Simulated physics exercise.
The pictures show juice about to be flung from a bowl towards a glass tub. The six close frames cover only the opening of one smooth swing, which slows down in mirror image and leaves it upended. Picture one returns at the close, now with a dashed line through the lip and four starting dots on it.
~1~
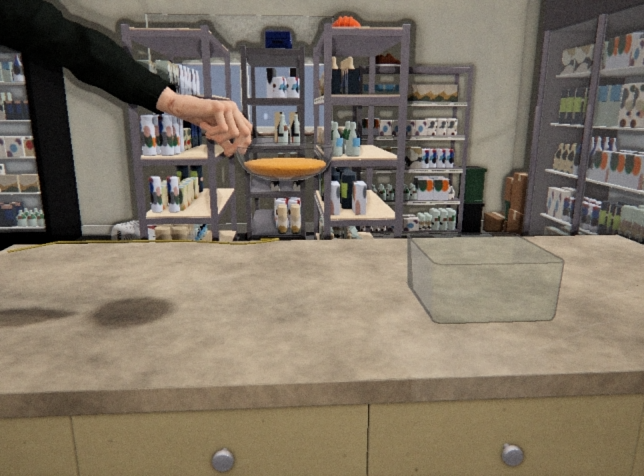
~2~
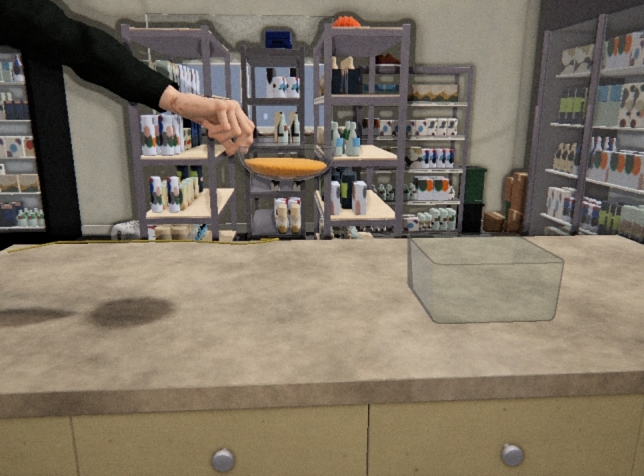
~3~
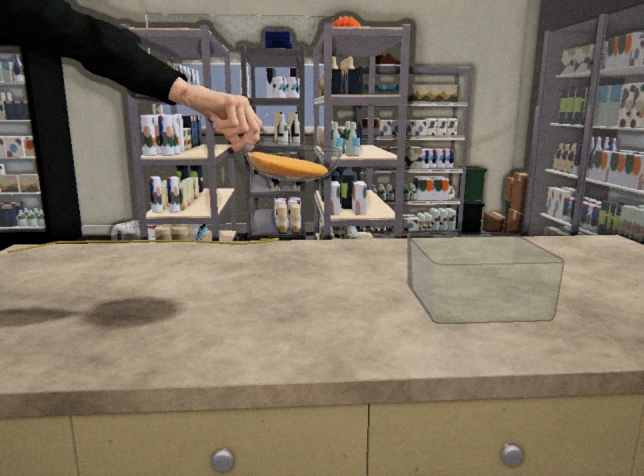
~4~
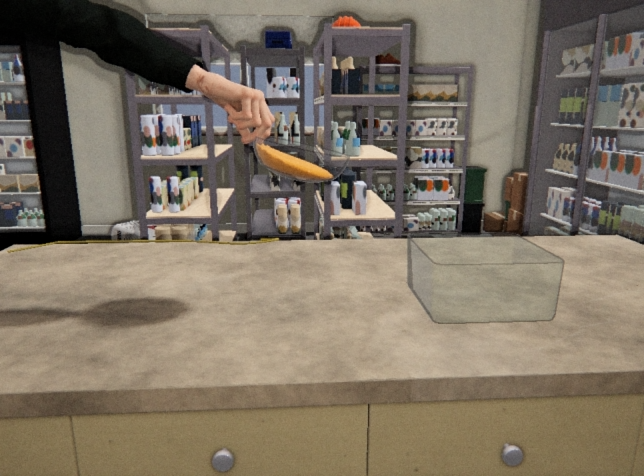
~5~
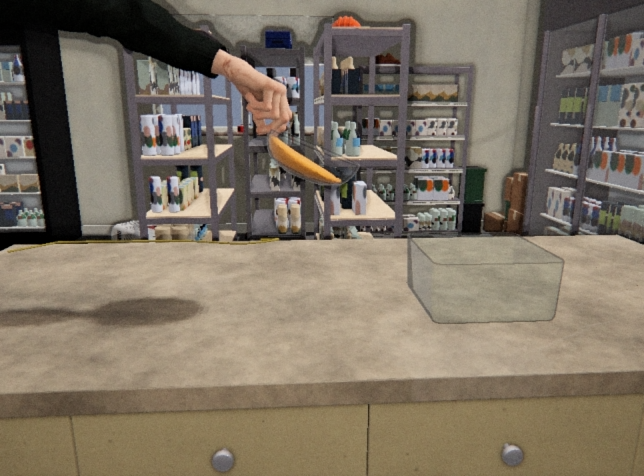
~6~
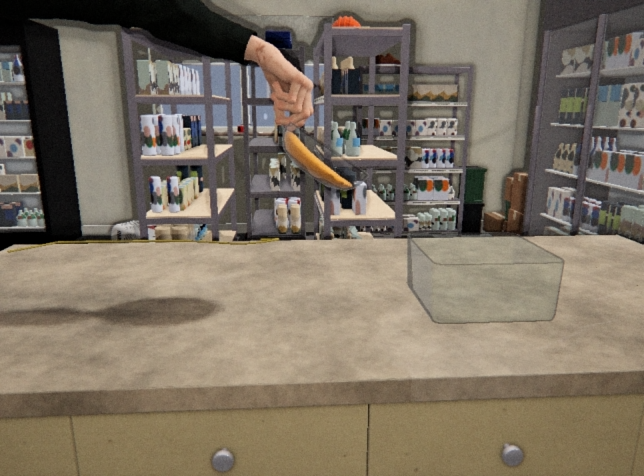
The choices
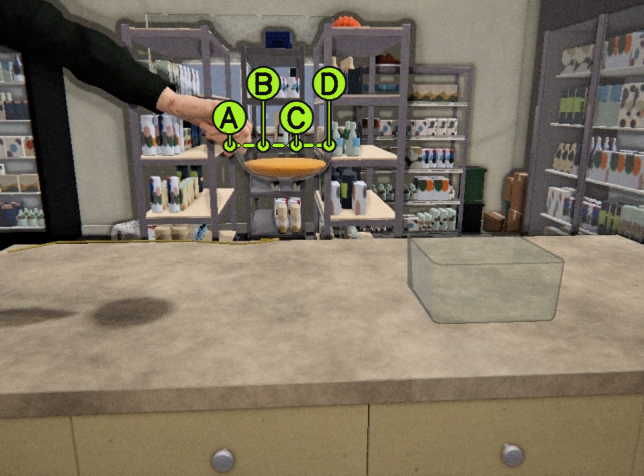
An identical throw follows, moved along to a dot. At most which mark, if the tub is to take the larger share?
C.
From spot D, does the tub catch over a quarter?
Yes, clearly.
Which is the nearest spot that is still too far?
The answer is B.
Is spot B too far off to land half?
Yes.
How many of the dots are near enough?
Two of them.
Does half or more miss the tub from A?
Yes, it does.
On the marked copy, A at (229, 145); B at (263, 145); C at (296, 145); D at (329, 145).
With A, about 0 % lands in the tub, 97 % falls short and 3 % goes beside or beyond.
With B, about 15 % lands in the tub, 80 % falls short and 4 % goes beside or beyond.
With C, about 70 % lands in the tub, 16 % falls short and 14 % goes beside or beyond.
With D, about 81 % lands in the tub, 9 % falls short and 10 % goes beside or beyond.
